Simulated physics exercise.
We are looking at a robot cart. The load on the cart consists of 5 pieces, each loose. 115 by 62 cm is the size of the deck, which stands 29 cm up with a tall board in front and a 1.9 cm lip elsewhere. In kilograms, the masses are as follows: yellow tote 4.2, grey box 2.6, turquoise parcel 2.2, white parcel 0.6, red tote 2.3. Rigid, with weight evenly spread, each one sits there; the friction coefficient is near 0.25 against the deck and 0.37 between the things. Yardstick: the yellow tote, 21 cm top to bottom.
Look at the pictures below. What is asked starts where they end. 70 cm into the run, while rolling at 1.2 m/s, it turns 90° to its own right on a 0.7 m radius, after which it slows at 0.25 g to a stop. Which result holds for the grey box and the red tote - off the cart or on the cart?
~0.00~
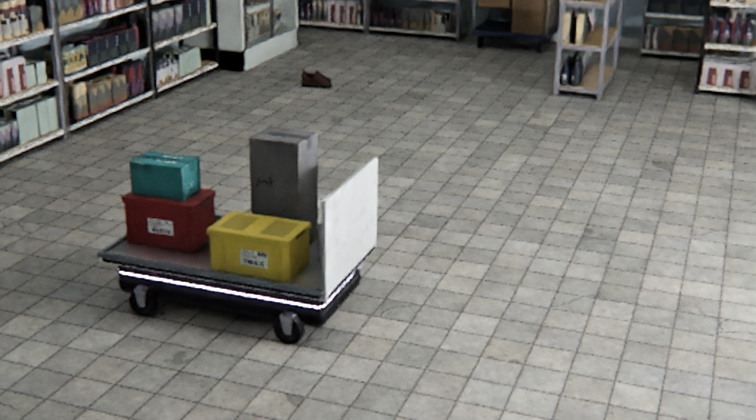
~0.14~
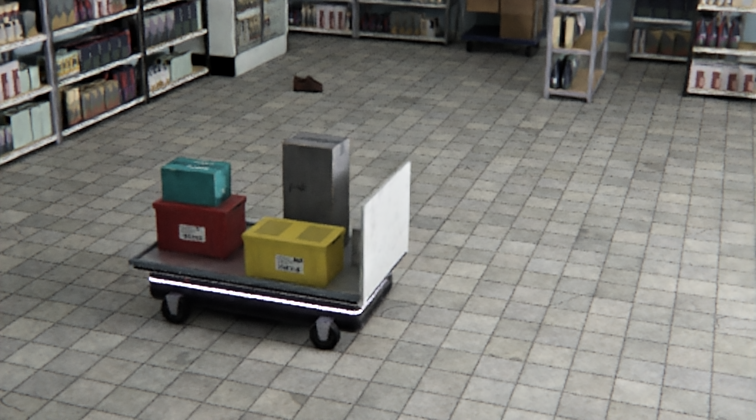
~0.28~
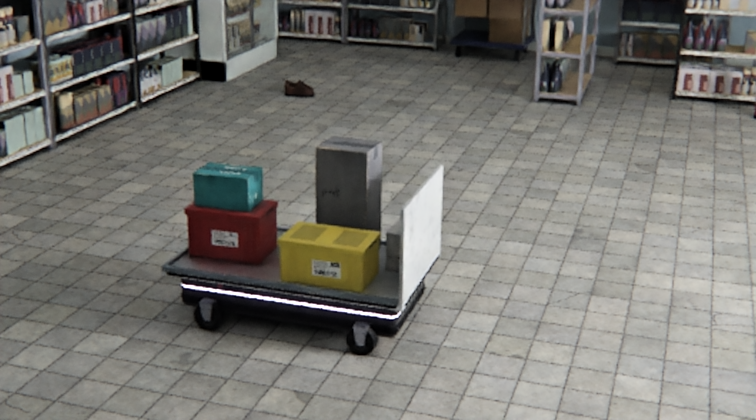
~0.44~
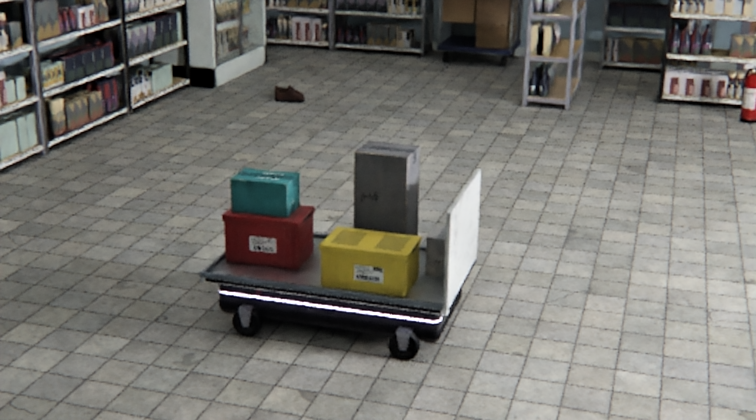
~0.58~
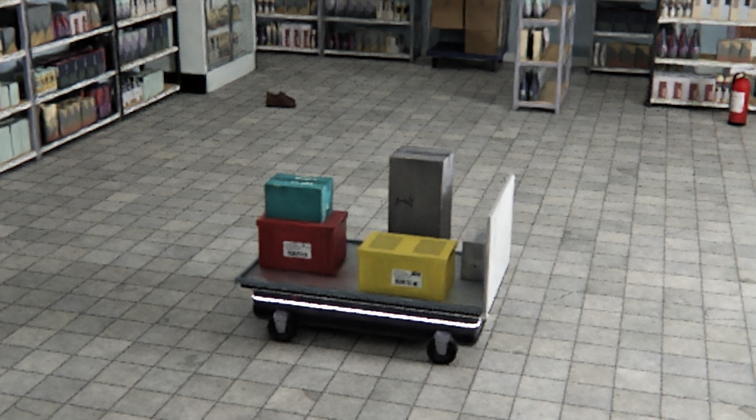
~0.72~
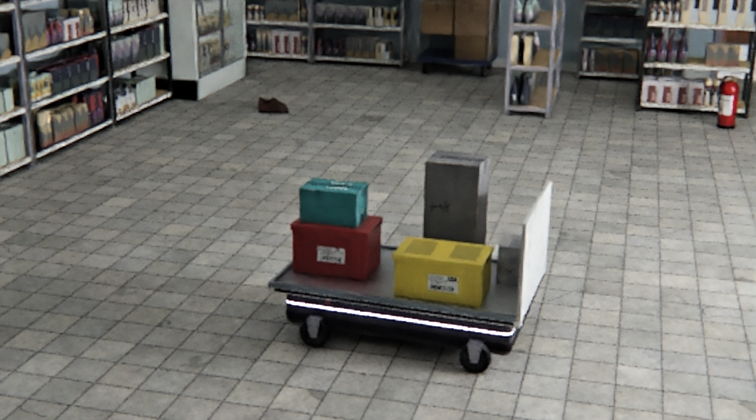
As it turns out, the grey box is off the cart, the red tote is on the cart.
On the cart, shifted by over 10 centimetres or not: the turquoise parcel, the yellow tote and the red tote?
First, the turquoise parcel stays in its position; second, the yellow tote is moved away; third, the red tote stays in its position.
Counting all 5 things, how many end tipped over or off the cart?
Altogether, 2.
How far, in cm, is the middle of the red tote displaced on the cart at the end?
Displacement: Approx. 0 cm.
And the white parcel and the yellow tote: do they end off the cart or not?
At the end the white parcel winds up past the limits and the yellow tote stays inside the limits.
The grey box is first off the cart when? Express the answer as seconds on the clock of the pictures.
Time: Approximately 1.1 s.
After 1.22 s, cart 146 cm along, turned 50°; grey box now off the cart; white parcel leaning 50°; yellow tote slid 15 cm.
After 1.62 s, cart 194 cm along, turned 87°; white parcel now off the cart; yellow tote slid 20 cm.
At rest (2.7 s), off the cart, grey box and white parcel; not toppled but over 10 cm from the start, yellow tote; the other 2 in place, give or take 10 cm. In the last view, red tote near (422, 368).
